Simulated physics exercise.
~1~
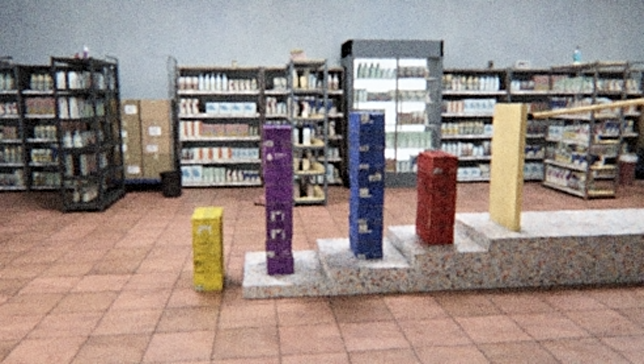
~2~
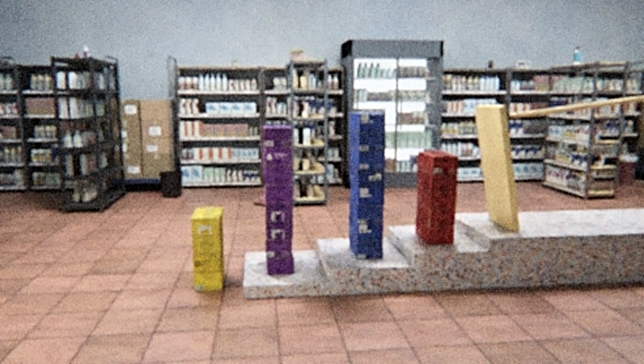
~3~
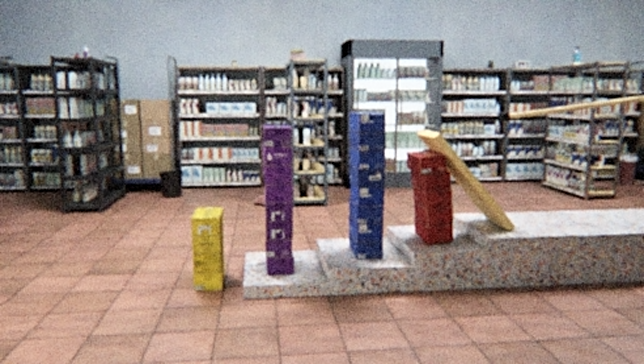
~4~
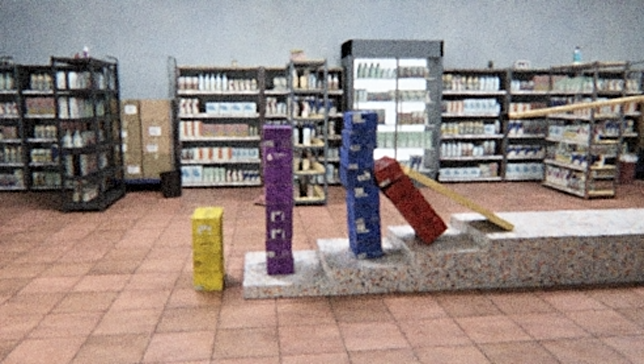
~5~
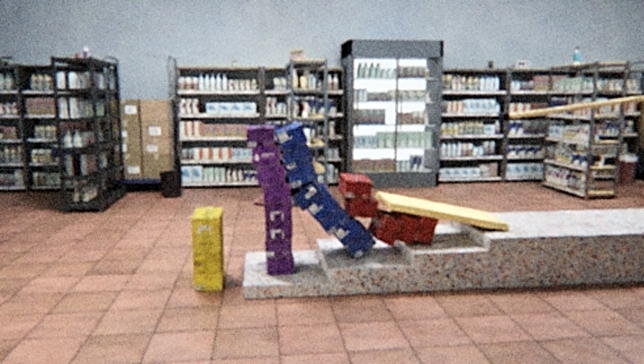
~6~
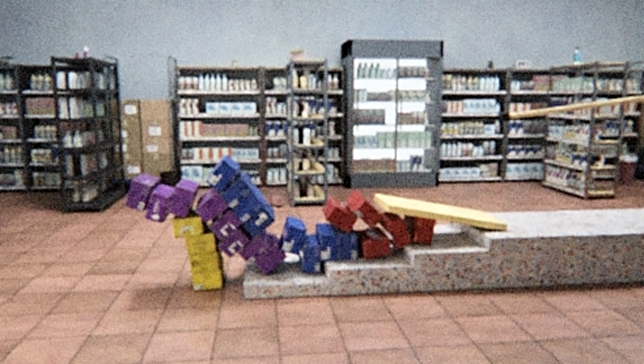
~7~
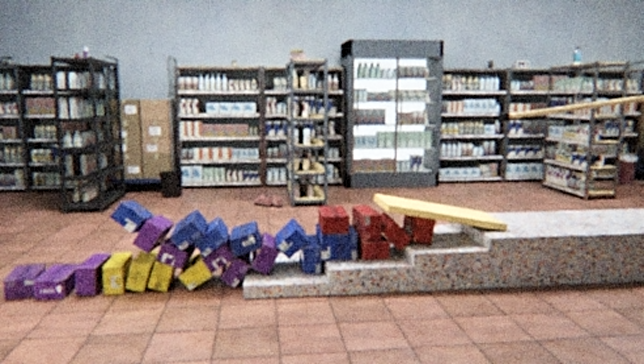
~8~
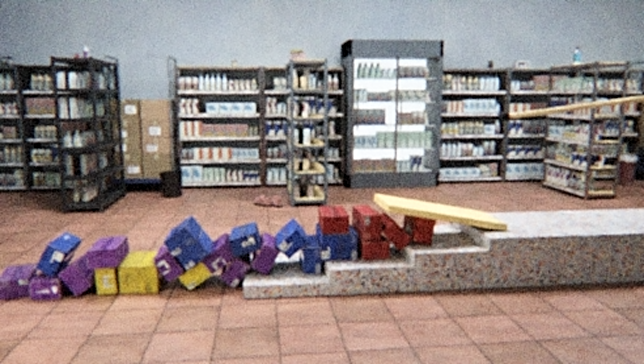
An upright pale board tips left on a stepped ledge in a shop and knocks over the red stack of boxes, which topples the blue, then purple, then yellow stacks, leaving boxes strewn down the steps and across the floor with the board resting at a slant.
